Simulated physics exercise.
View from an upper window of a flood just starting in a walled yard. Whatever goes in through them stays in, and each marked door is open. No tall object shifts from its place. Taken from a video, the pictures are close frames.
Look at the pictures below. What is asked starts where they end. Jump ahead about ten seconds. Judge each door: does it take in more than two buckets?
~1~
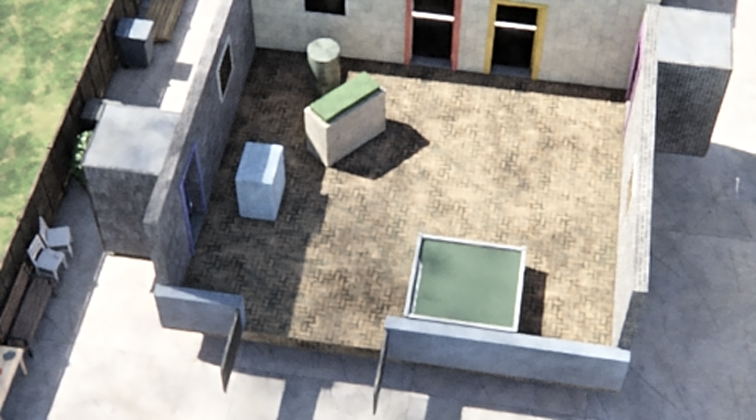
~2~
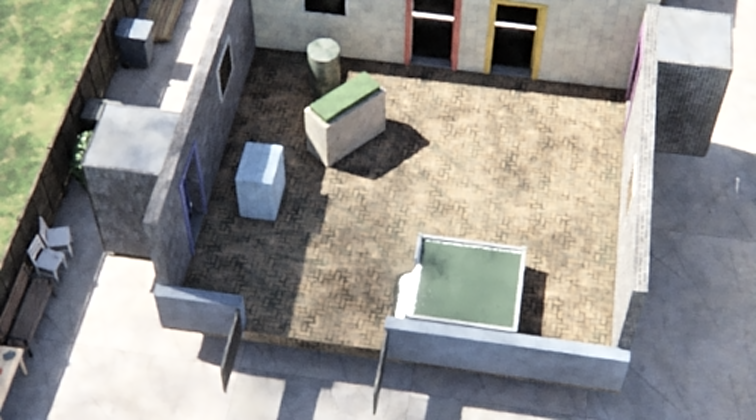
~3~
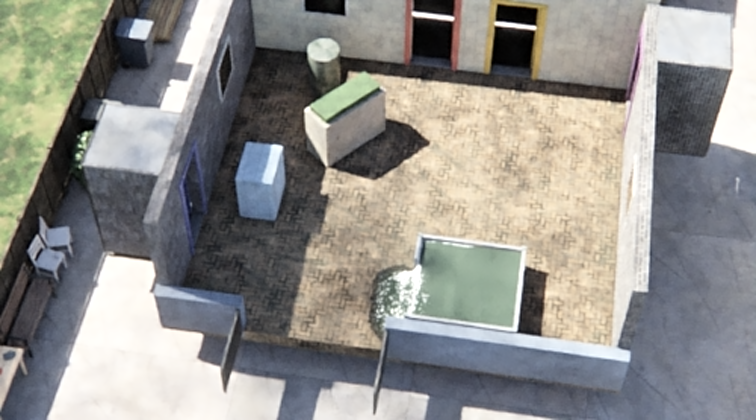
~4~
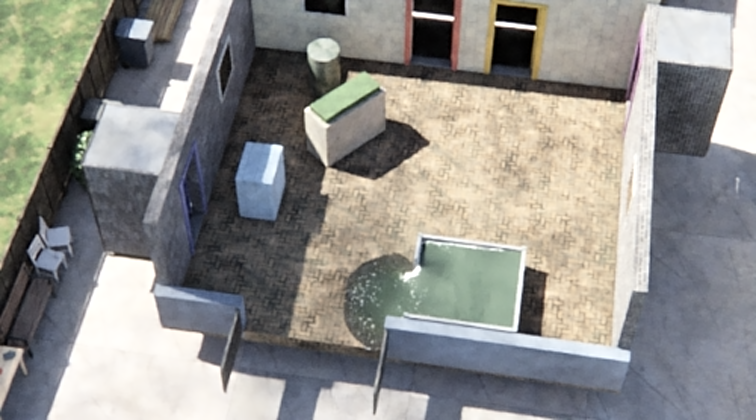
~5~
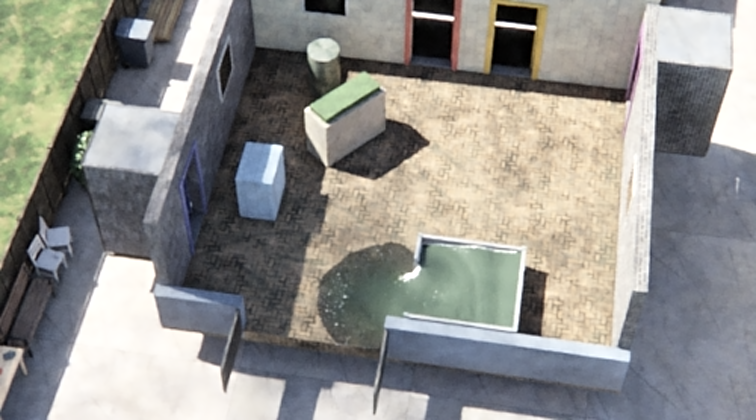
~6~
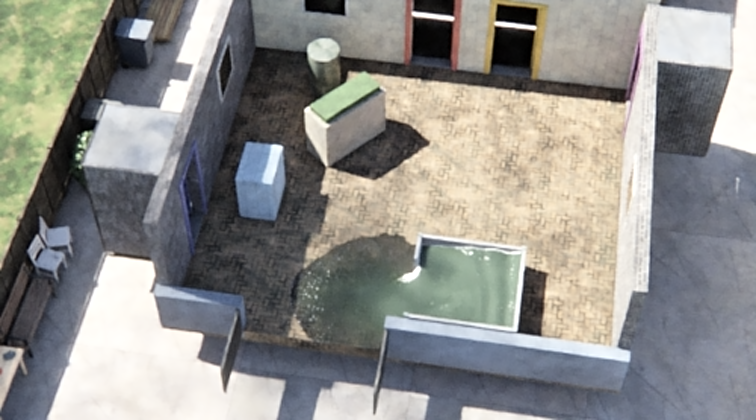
Purple door: Limit not exceeded, blue door: Limit exceeded, yellow door: Limit not exceeded, red door: Limit not exceeded.
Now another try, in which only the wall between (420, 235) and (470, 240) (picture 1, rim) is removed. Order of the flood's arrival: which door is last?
The blue-painted one is last in line.
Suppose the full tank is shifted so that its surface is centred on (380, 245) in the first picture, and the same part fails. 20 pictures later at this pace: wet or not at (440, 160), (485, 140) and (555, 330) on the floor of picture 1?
Spared, spared, spared.
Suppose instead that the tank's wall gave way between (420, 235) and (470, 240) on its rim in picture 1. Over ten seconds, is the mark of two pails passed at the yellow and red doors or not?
The yellow door exceeds the limit and the red door exceeds the limit.
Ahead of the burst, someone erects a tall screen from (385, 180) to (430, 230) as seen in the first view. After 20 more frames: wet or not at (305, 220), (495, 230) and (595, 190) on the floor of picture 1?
Taking the three spots in turn, they are inundated, unwetted and unwetted.
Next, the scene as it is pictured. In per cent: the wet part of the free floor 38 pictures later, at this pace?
That should be about 30 %.
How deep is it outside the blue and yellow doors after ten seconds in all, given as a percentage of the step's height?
The first is near 180 per cent, the second near 0 per cent.
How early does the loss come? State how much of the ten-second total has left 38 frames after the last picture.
Something close to 75 percent by that point.
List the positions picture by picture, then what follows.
Still water in the water tank at (466, 284), in the first picture.
The front is at a hidden place, out from the gap at (412, 299), in the second picture.
Water pours out at (412, 300) and has run to a hidden place, in the third picture.
The front is at (353, 282), out from the gap at (412, 300), in the fourth picture.
The front is at (328, 278), out from the gap at (412, 300), in the fifth picture.
The front is at (298, 282), out from the gap at (412, 300), in the sixth picture.
A moment on, water covers 15 % of the floor; the purple door not reached, the blue door not reached, the yellow door not reached, the red door not reached.
Next, water covers 20 % of the floor; the purple door not reached, the blue door under two buckets in, the yellow door not reached, the red door not reached.
Then, water covers 25 % of the floor; the purple door not reached, the blue door far over two buckets in, the yellow door not reached, the red door not reached.
Later, water covers 30 % of the floor; the purple door not reached, the blue door far over two buckets in, the yellow door not reached, the red door not reached.
In the end, water covers 40 % of the floor; the purple door not reached, the blue door far over two buckets in, the yellow door not reached, the red door not reached.
